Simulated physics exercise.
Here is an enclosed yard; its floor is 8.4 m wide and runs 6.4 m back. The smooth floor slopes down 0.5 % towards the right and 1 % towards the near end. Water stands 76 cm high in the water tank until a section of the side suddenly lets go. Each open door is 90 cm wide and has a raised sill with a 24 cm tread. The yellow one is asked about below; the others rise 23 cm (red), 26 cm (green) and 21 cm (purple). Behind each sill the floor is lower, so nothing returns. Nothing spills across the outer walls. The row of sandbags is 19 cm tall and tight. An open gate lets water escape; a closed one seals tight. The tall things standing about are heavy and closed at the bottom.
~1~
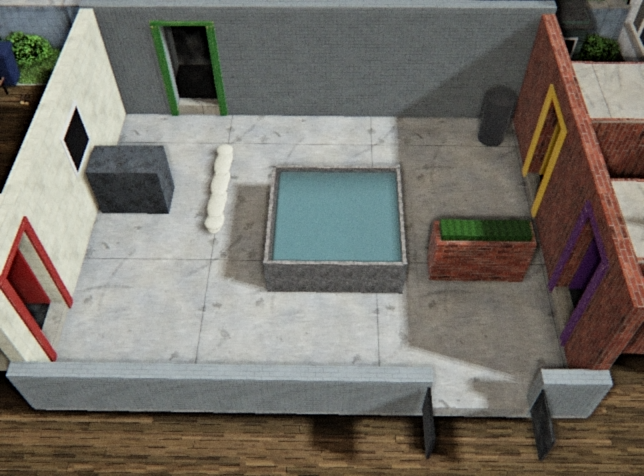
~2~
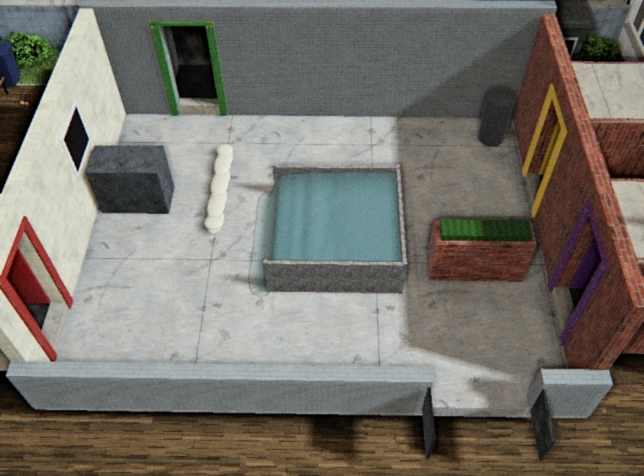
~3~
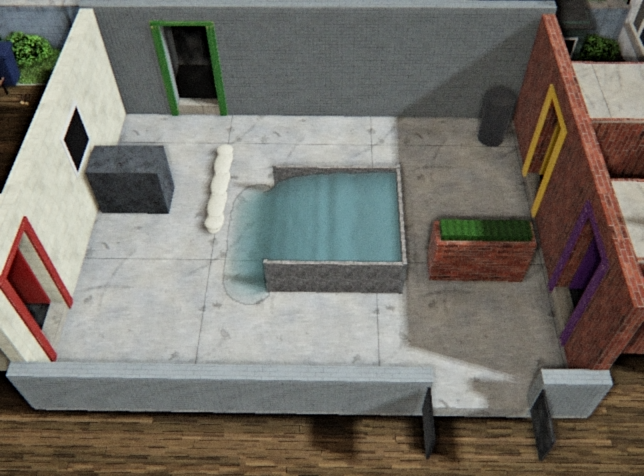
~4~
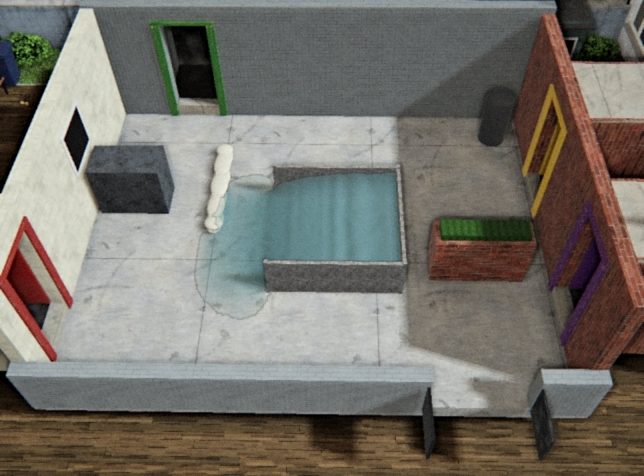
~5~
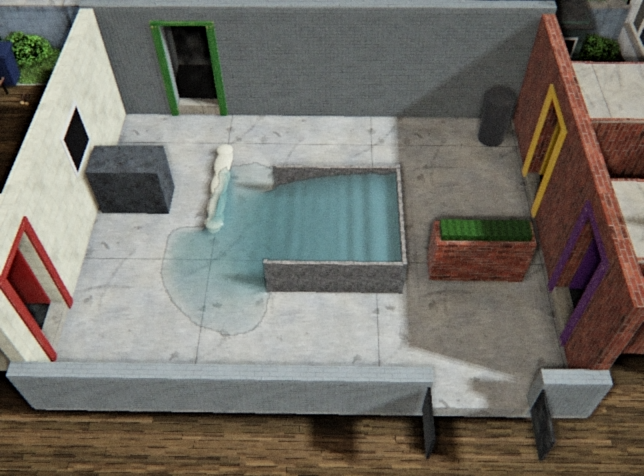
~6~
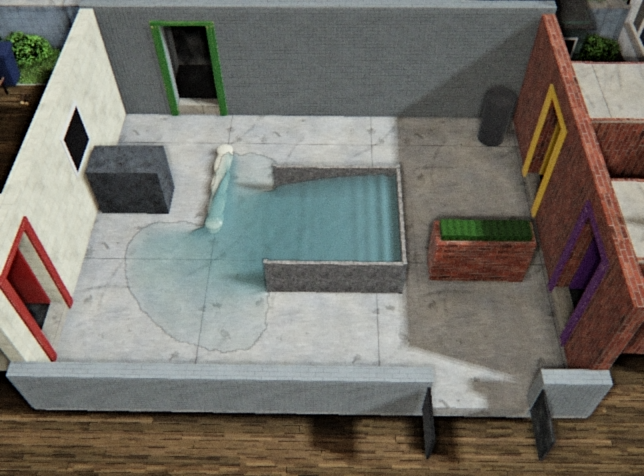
Water poured out of the left side of a raised tank in a walled yard, spread leftward across the pale floor in a widening puddle, and washed against and around a low white barrier.
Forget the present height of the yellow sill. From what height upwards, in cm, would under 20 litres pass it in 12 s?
It would have to be roughly 6 cm high.
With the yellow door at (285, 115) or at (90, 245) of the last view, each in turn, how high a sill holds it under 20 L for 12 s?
About 13.5 and 32 cm.
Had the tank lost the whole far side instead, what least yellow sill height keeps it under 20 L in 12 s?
Some 16 cm.
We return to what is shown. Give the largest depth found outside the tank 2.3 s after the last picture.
About 42 cm.
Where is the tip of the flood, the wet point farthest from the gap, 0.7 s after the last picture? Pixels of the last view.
Near (56, 355).
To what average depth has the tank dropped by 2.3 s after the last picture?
Roughly 18 cm on average.
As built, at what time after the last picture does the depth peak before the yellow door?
Around 9.0 s.
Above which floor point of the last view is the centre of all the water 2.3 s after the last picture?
At about (207, 248).
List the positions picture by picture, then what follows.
The water tank at (336, 215) is whole and still, 76 cm deep; the yellow door at (542, 157) is dry, in the first picture.
The front is at (255, 288), 0.3 m from the gap at (274, 230); 0.5 m2 of floor is wet, 76 cm left at the back, in the second picture.
Water pours out at (274, 233) and has run 0.8 m, to (231, 239); about 14 cm deep outside, 76 cm at the back, in the third picture.
The front is at (199, 279), 1.3 m from the gap at (274, 234); 3.3 m2 of floor is wet, 76 cm left at the back, in the fourth picture.
The gap is at (274, 234), the front 1.9 m out at (166, 275); the back of the water tank holds 72 cm, in the fifth picture.
Water pours out at (274, 234) and has run 2.6 m, to (130, 261); about 9 cm deep outside, 64 cm at the back; the yellow door at (542, 157), 5.1 m from the gap, is still 5.0 m from the nearest water, in the sixth picture.
Then, 0.7 s after the last picture water covers 35 % of the floor, deepest (45 cm) near (227, 221); it has not reached the yellow door.
Then, 2.3 s after the last picture water covers 45 % of the floor, deepest (42 cm) near (50, 375); it has not reached the yellow door.
Then, 11.3 s after the last picture water covers 95 % of the floor, deepest (14 cm) near (568, 395); 9 cm at the yellow door, 0 litres in over its 12 cm sill.
At the yellow door as built, the water peaked near 10 cm, 8.9 s after the last picture.
With a sill of 5.5 cm, 26 litres would have come in within the 12 s; with 7 cm, 10 litres. So under 20 litres takes about 6 cm.
